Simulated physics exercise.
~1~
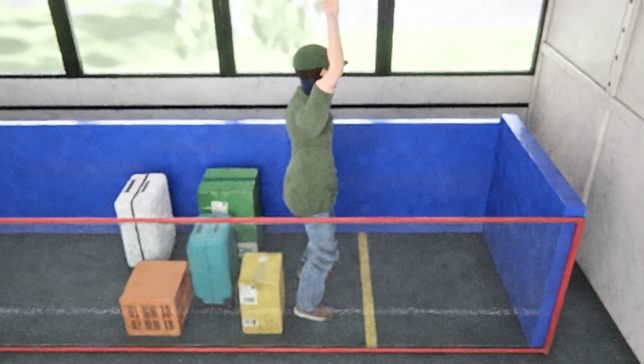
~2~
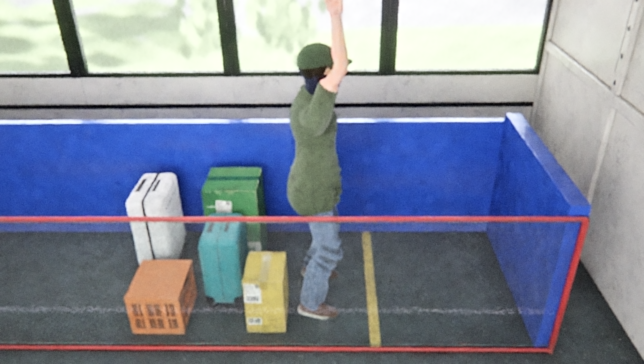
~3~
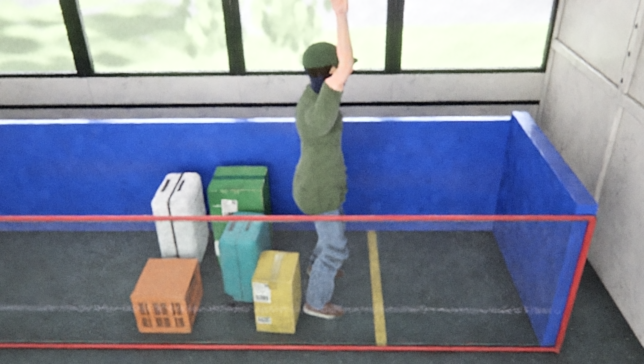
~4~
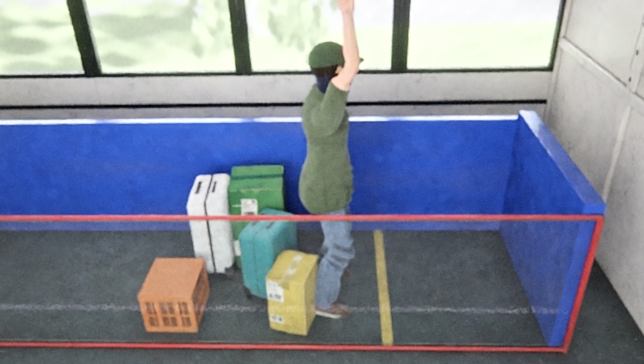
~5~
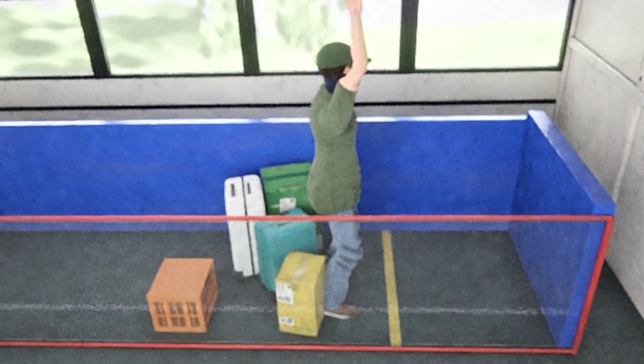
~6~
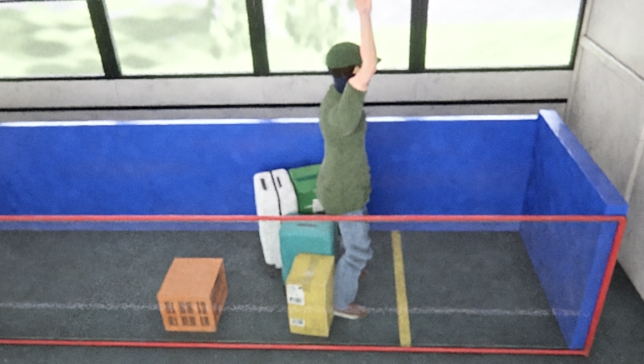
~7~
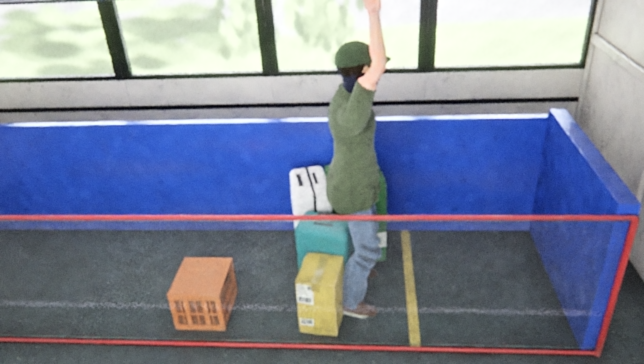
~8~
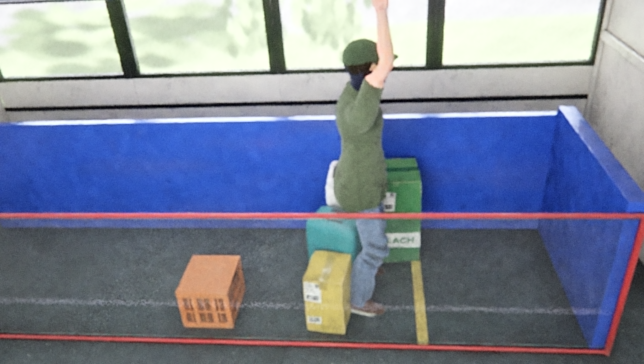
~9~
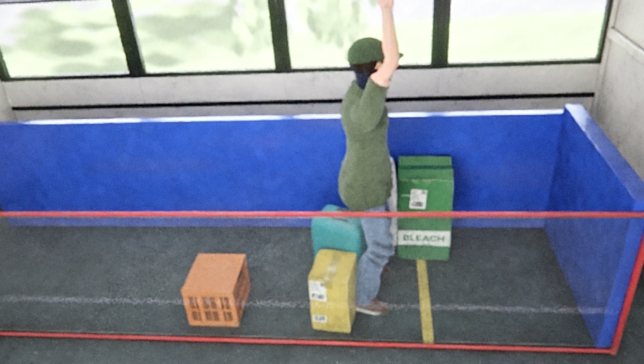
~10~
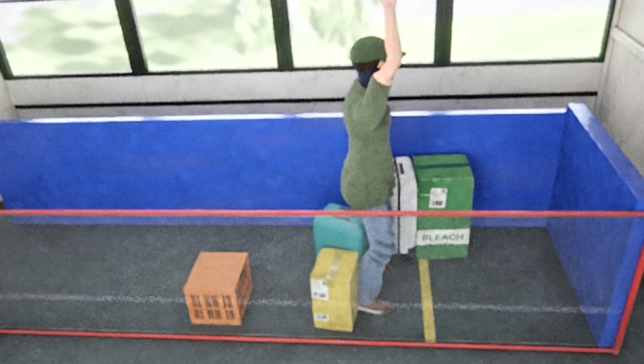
A white wheeled case, a green box, a teal case and a yellow pack slide right past an orange crate that stays put, while a person in a green cap stands with raised arms; the green box crosses the yellow line, and the others stop short of it.
